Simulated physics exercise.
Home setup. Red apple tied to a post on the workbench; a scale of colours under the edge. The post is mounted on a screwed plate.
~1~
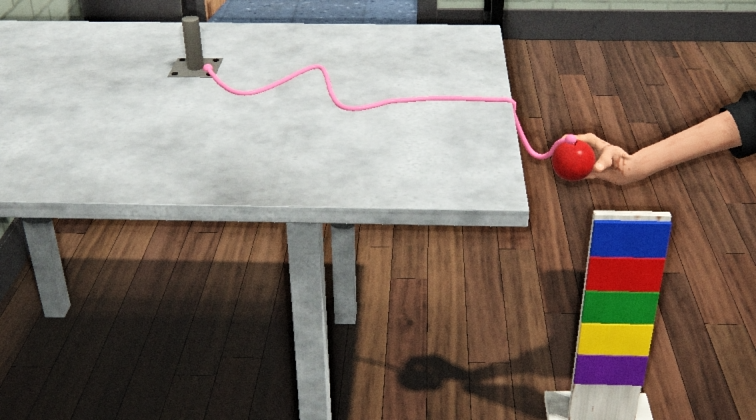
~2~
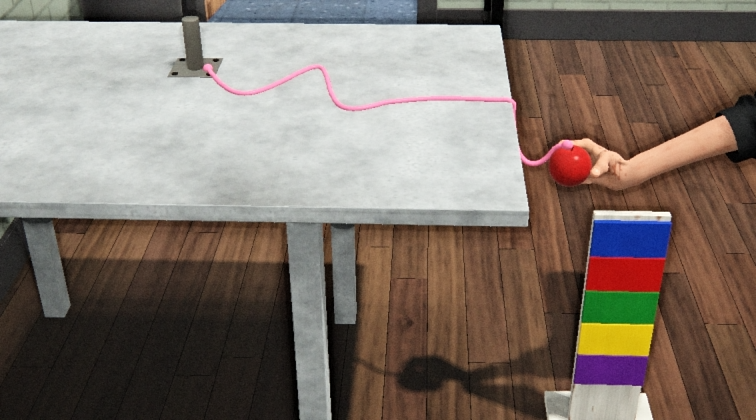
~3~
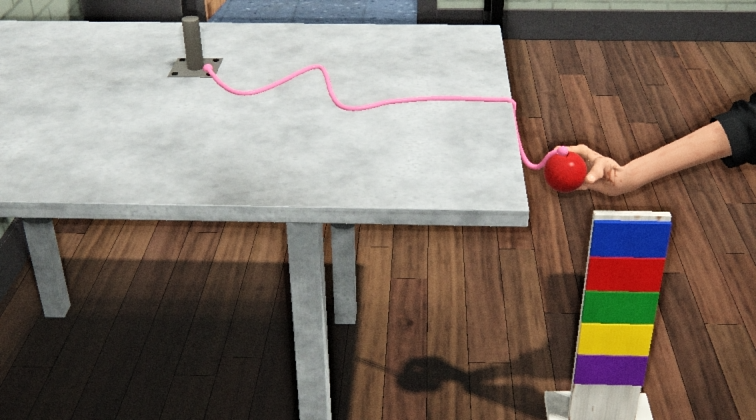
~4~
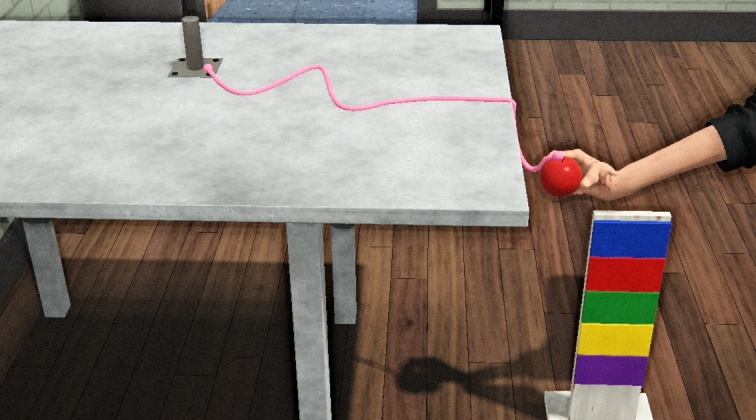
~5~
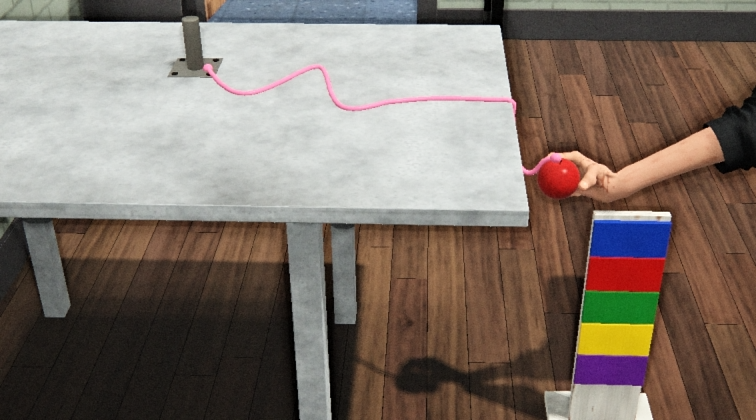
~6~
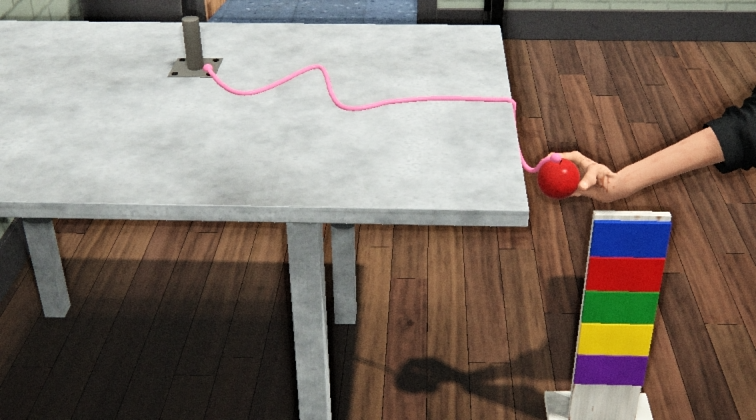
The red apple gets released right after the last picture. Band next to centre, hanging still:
Yellow.
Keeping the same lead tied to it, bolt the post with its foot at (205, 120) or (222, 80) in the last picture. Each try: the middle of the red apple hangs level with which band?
Result 1: Purple. Result 2: Purple.
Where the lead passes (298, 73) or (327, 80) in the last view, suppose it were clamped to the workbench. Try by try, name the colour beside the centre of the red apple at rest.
First try green, second try red.
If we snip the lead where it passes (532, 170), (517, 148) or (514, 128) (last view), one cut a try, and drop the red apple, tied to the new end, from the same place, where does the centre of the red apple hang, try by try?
(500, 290), (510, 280), (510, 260).
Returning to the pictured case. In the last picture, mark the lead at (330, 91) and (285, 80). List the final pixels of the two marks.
The first settles around (435, 92), the second around (330, 80).
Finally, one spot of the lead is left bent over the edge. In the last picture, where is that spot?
Roughly (382, 104).
Soon after, apple near (486, 304); level with yellow.
Then, apple near (507, 323); level with yellow.
At rest, apple near (492, 320); level with yellow. Its middle rests at the yellow band.
